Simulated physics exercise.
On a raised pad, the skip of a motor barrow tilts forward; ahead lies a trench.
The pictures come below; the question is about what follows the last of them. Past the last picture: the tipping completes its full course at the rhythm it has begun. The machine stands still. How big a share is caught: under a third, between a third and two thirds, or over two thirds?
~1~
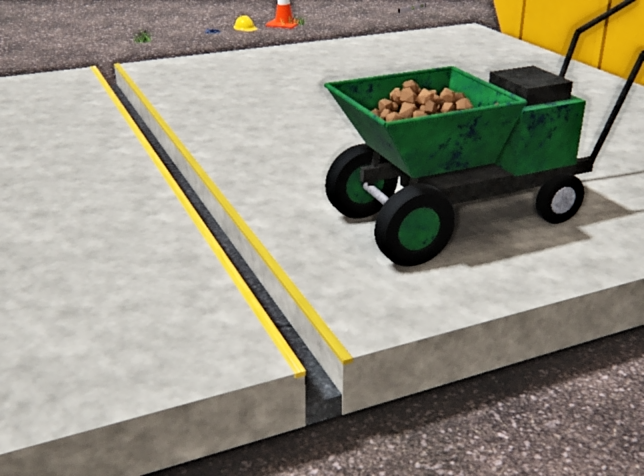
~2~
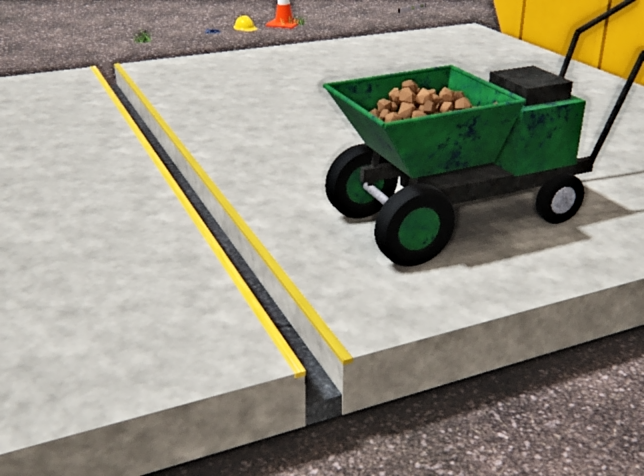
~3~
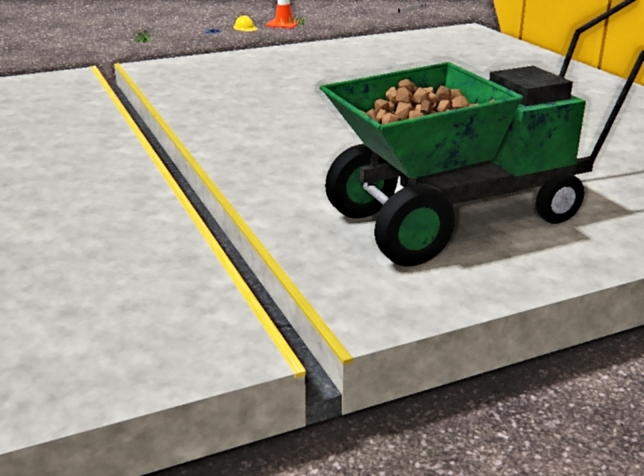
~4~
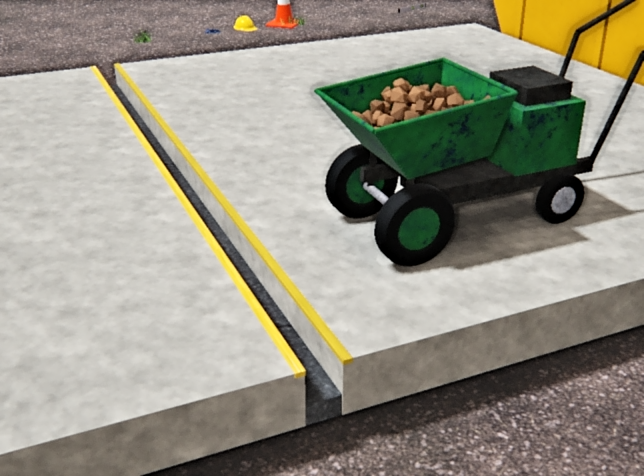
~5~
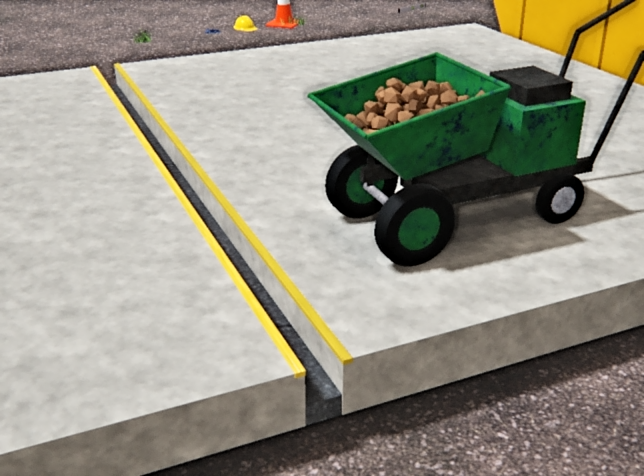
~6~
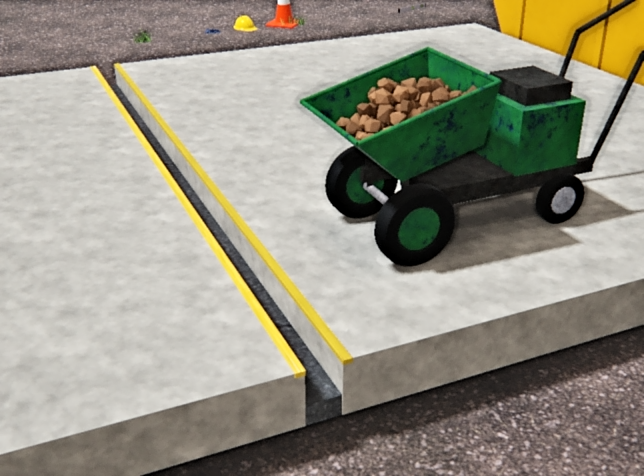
Fraction in: One third to two thirds.
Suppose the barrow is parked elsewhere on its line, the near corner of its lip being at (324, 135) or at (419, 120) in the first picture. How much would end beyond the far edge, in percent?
That would be roughly 70 in a hundred and then roughly 0 in a hundred.
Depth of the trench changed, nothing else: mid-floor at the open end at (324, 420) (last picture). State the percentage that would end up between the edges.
Roughly 70 in a hundred.
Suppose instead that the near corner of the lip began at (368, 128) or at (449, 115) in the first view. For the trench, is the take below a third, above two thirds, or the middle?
At spot one the answer is the middle third, and at spot two it is below one third.
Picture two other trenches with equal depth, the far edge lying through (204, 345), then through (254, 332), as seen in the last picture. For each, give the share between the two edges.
Lab note: Try one 100 per cent, try two 80 per cent.
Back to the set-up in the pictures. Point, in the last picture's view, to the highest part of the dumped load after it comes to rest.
Settled peak, approx. (262, 252).
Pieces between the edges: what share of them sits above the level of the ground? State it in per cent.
Around 30 in a hundred.
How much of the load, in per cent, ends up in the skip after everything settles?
It ends up near 20 per cent.
Soon, skip tipped steeply; all in the skip.
A while on, skip tipped right over; most in the skip; a stray few short of the trench; a small part in or heaped over the trench.
Towards the end, skip tipped right over; about a quarter in the skip; a small part short of the trench; about half in or heaped over the trench; a small part beyond it.
Finally, skip tipped right over; about a quarter in the skip; a small part short of the trench; about half in or heaped over the trench; about a quarter beyond it.
